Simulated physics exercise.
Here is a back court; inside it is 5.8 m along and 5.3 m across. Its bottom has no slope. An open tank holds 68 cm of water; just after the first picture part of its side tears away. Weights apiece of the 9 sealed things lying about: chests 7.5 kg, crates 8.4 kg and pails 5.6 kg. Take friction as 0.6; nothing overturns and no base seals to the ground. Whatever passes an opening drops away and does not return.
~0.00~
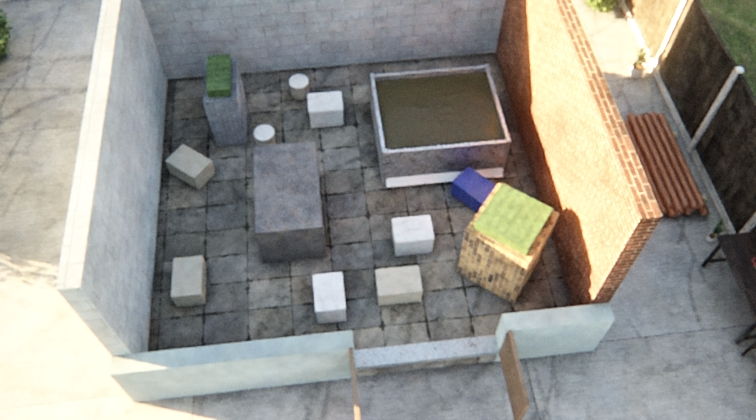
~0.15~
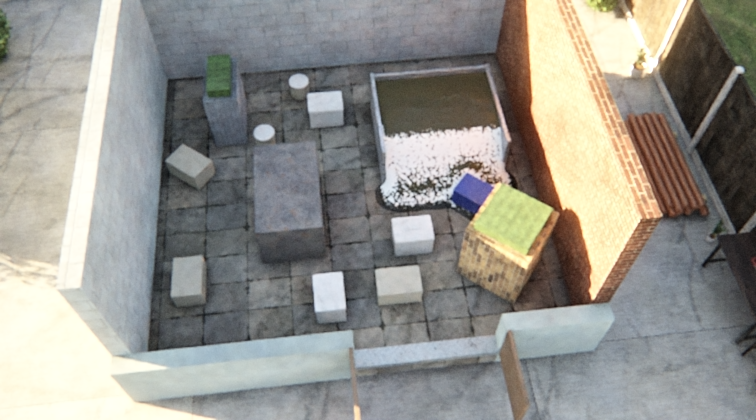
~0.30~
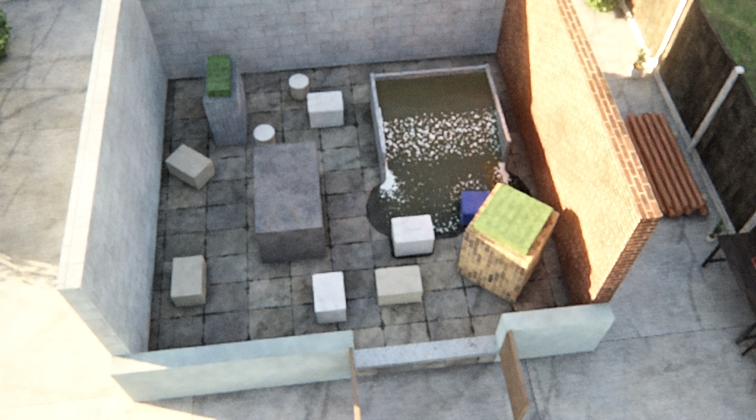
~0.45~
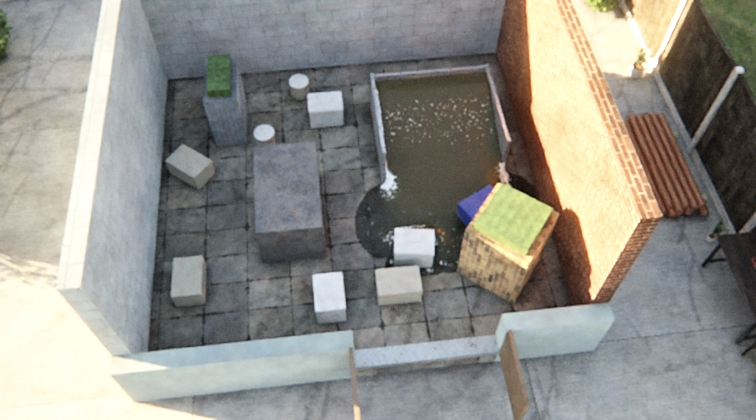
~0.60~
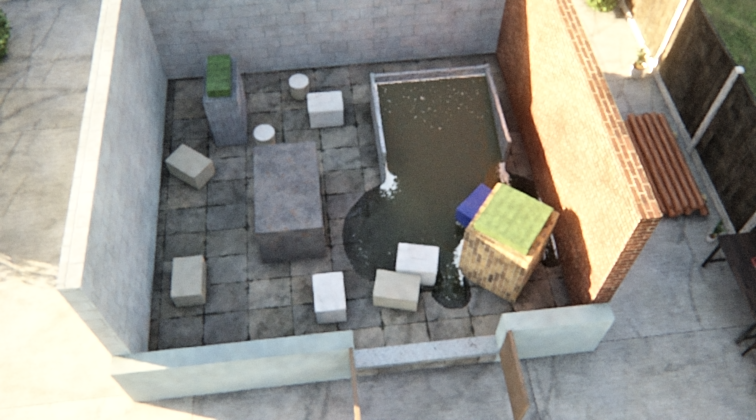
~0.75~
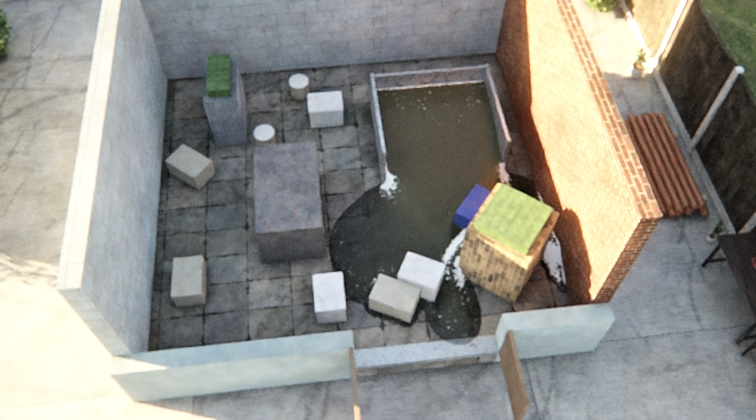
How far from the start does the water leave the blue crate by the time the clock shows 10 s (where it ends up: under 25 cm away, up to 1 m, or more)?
Blue crate gets carried off.
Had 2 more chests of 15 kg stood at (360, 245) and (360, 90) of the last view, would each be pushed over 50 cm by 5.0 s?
In turn: Past it, less.
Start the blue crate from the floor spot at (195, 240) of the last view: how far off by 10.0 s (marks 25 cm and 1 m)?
It ends far away.
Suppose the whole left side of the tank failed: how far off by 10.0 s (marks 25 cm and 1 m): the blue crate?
In that case the blue crate is nudged along.
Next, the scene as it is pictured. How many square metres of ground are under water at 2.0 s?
Roughly 13 m2.
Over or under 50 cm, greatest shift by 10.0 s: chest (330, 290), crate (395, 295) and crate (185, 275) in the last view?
In that order: More, past it, over.
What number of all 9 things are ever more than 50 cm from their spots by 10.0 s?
I count 7.
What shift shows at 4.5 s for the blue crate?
Roughly 400 cm by then.
After 2.0 s the blue crate is near (414, 218), 1.2 m from its start, afloat; 2 of 9 are out; 1 afloat.
After 4.5 s the blue crate is near (203, 292), 4.2 m from its start, afloat; 2 of 9 are out; 3 afloat.
After 7.0 s the blue crate is near (181, 149), 4.5 m from its start, afloat; 2 of 9 are out; 5 afloat.
After 10.0 s the blue crate is near (191, 99), 4.8 m from its start, afloat; 2 of 9 are out; 5 afloat.
